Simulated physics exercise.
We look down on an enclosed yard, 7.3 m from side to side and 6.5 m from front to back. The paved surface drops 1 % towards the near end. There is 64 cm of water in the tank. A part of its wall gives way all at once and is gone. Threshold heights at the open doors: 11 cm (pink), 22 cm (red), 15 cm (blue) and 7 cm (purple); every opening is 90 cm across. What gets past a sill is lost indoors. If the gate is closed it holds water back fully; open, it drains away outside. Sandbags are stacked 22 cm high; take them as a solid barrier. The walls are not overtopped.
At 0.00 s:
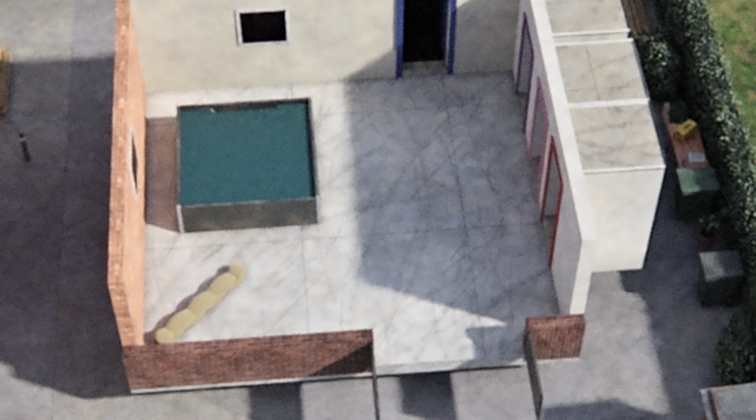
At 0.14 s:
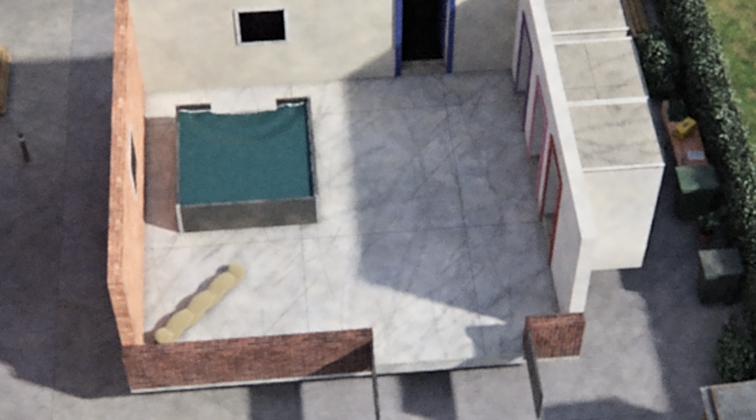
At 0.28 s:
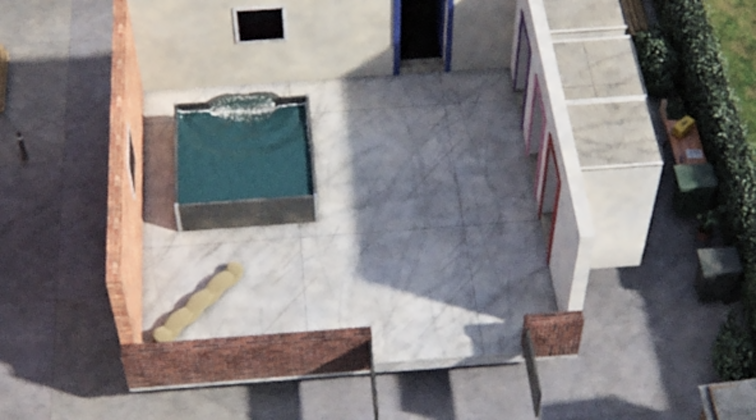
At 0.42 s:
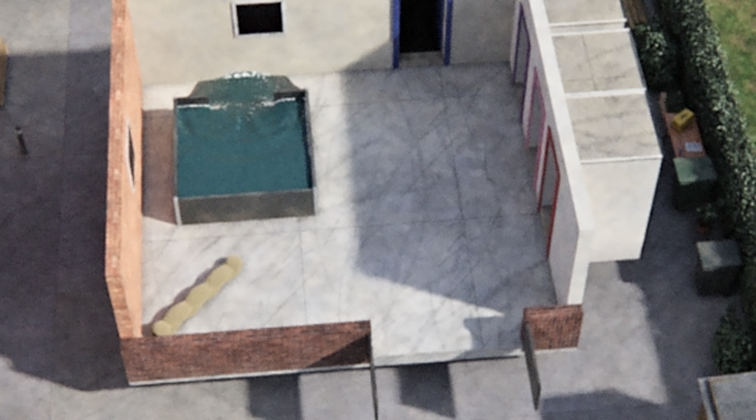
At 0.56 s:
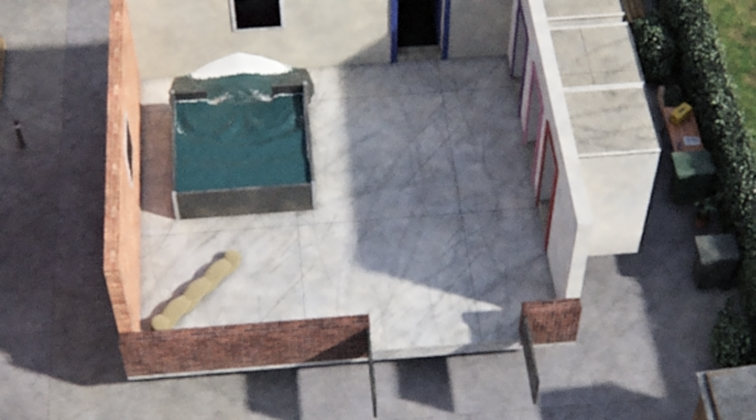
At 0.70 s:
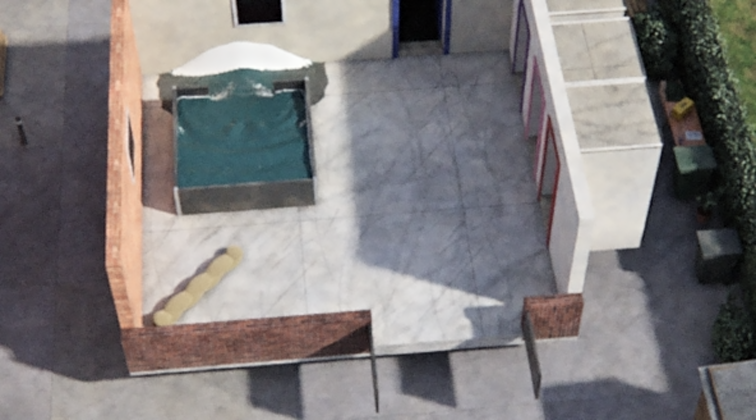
Water burst through the far wall of a square tank in a walled, paved yard, spilling out in a small foaming patch that then spread wider across the paving toward the pale building behind.
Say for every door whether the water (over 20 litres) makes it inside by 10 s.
The water let in: At the pink door it does not reach the limit; at the red door it keeps below the limit; at the blue door it does not reach the limit; at the purple door it goes over the limit.
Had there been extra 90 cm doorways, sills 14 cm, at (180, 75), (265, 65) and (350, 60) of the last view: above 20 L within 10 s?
In that order: Above, over, not over.
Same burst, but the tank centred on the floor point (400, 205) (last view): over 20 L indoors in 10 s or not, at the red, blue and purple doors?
Then: Red below, blue over, purple over.
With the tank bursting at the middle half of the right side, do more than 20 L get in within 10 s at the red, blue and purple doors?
Against that limit: Red not over, blue below, purple past it.
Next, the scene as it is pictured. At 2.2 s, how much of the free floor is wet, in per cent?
About 25 per cent.
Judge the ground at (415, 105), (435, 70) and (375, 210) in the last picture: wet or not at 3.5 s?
In turn: Under water, wet, not reached.
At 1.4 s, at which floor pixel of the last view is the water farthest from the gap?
Around (398, 62).
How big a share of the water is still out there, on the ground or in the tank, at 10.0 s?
Some 88 per cent remains.
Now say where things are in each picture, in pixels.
In the first picture, the tank at (247, 154) is whole and still, 64 cm deep.
In the second picture, water pours out on the tank's far side and has run 0.7 m, to a hidden place; typically 6 cm deep outside, 64 cm at the tank's back.
In the third picture, the front is at (276, 98), 0.9 m from the gap on the tank's far side; 1.0 m2 of floor is under water; 64 cm left at the back of the tank.
In the fourth picture, water pours out on the tank's far side and has run 1.3 m, to (277, 76); typically 10 cm deep outside, 64 cm at the tank's back.
In the fifth picture, the front is at (300, 69), 1.6 m from the gap on the tank's far side; 2.3 m2 of floor is under water; 64 cm left at the back of the tank.
In the sixth picture, water pours out on the tank's far side and has run 1.9 m, to (319, 63); typically 10 cm deep outside, 64 cm at the tank's back.
After 1.4 s water covers 10 % of the floor and is deepest (49 cm) near (244, 73); pink door not reached, red door not reached, blue door not reached, purple door not reached.
After 2.2 s water covers 25 % of the floor and is deepest (46 cm) near (244, 73); pink door not reached, red door not reached, blue door 5 cm at the sill, 0 L in, purple door not reached.
After 3.5 s water covers 45 % of the floor and is deepest (32 cm) near (152, 79); pink door 12 cm at the sill, 0 L in, red door not reached, blue door 5 cm at the sill, 0 L in, purple door 18 cm at the sill, 43 L in.
After 6.0 s water covers 75 % of the floor and is deepest (27 cm) near (163, 307); pink door 9 cm at the sill, 2 L in, red door 6 cm at the sill, 0 L in, blue door 4 cm at the sill, 0 L in, purple door 13 cm at the sill, 115 L in.
After 10.0 s water covers 90 % of the floor and is deepest (20 cm) near (174, 297); pink door 6 cm at the sill, 2 L in, red door 4 cm at the sill, 0 L in, blue door 2 cm at the sill, 0 L in, purple door 8 cm at the sill, 148 L in.
